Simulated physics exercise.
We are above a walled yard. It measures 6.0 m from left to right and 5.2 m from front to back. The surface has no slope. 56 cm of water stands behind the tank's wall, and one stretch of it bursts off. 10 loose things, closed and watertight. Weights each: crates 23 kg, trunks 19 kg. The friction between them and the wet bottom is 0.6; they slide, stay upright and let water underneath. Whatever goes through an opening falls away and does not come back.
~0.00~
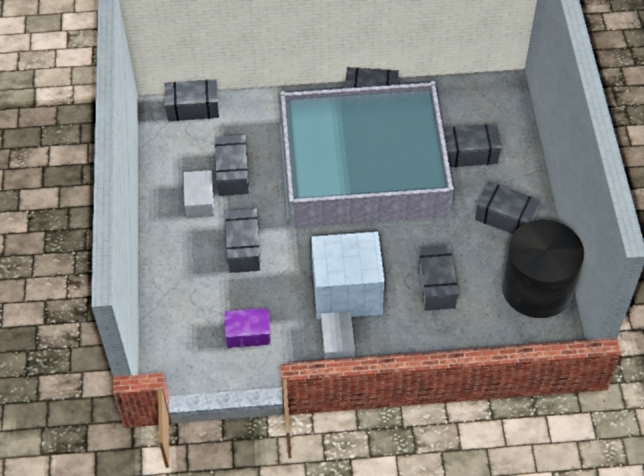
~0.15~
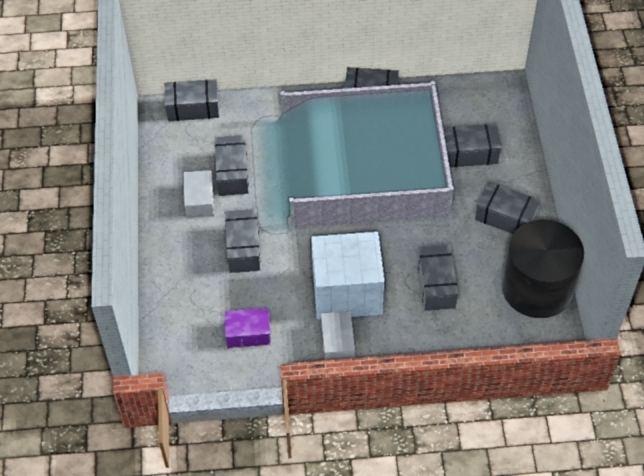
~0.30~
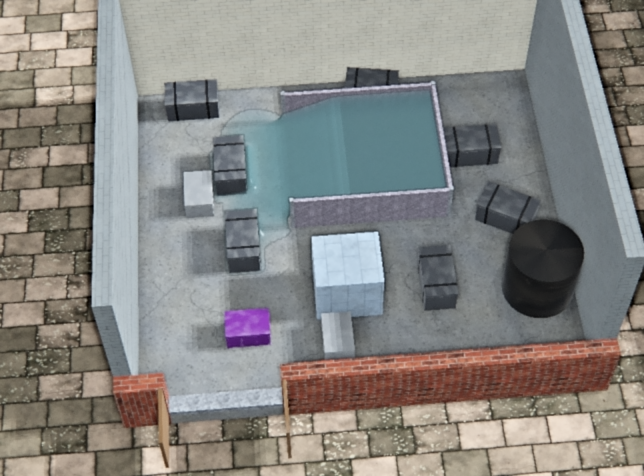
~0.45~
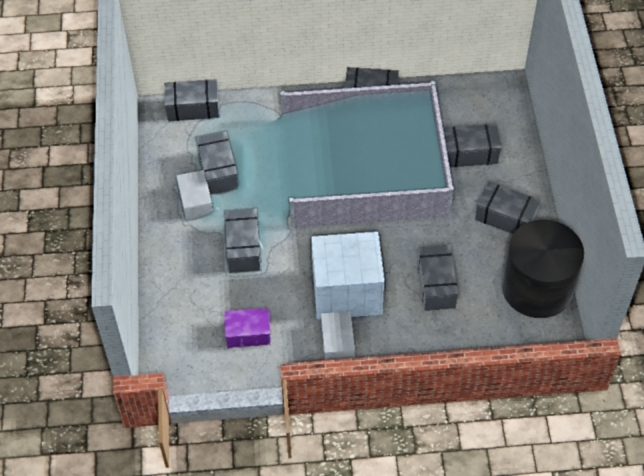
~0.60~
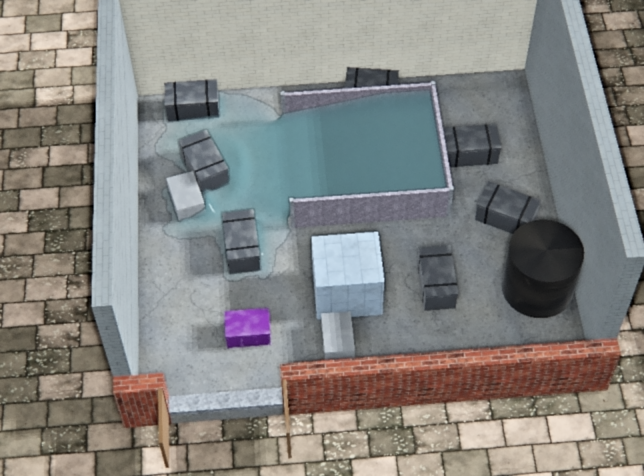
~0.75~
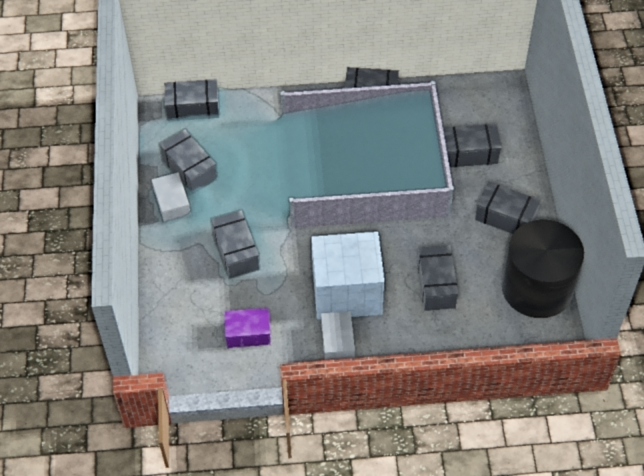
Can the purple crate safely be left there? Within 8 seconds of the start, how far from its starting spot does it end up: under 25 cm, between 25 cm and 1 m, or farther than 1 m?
Farther than 1 m.
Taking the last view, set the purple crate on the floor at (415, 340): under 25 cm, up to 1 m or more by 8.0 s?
It barely shifts.
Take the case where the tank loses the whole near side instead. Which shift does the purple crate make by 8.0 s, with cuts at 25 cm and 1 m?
So, for the purple crate: It is carried a long way.
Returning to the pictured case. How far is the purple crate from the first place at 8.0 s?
Some 140 cm, give or take.
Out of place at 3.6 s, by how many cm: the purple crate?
It is about 20 cm out of place by then.
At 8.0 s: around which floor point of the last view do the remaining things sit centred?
Near (412, 235).
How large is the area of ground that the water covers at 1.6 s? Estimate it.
I'd put it close to 14 m2.
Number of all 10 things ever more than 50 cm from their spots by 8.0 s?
I count 8 of them.
After 1.6 s the purple crate is near (247, 322), 0.0 m from its start, aground; 0 of 10 are out; 3 afloat.
After 3.6 s the purple crate is near (259, 331), 0.2 m from its start, aground; 1 of 10 are out; 3 afloat.
After 5.6 s the purple crate is near (313, 358), 1.0 m from its start, afloat; 2 of 10 are out; 4 afloat.
After 8.0 s the purple crate is near (352, 354), 1.5 m from its start, aground; 3 of 10 are out; 2 afloat.
